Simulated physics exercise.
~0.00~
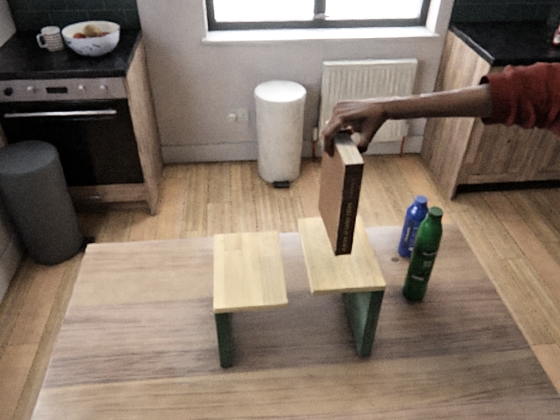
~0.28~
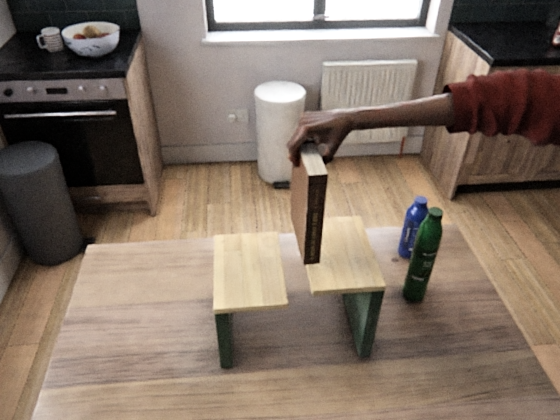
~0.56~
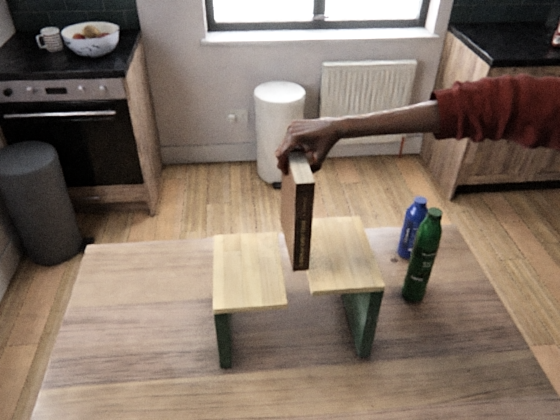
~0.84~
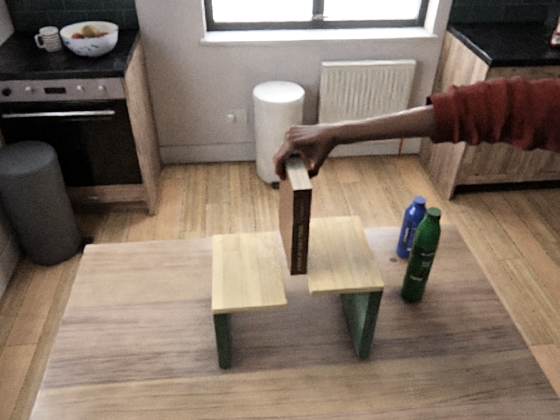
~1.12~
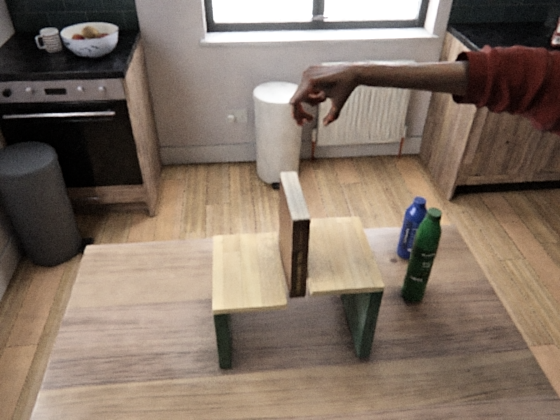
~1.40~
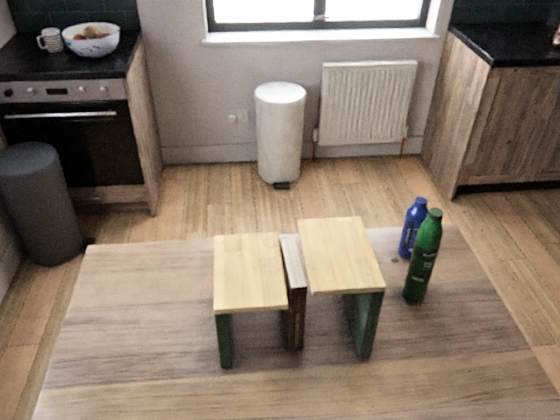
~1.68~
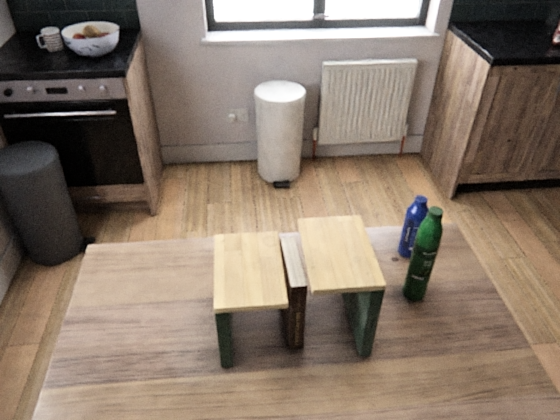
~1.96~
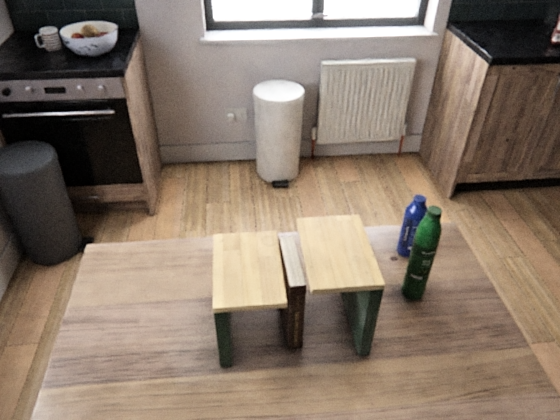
A brown book hangs upright from a hand reaching in from the right, above a wooden table in a kitchen seen from slightly above. Two pale wooden platforms with dark green supports stand a little apart on the table, with a blue bottle and a green bottle to their right, and an oven, bins and a radiator behind. The hand carries the book left until it is over the gap, then lowers it. The fingers let go and draw back as the book drops between the platforms. It ends upright in the gap, its top near their level, while the bottles stay put.
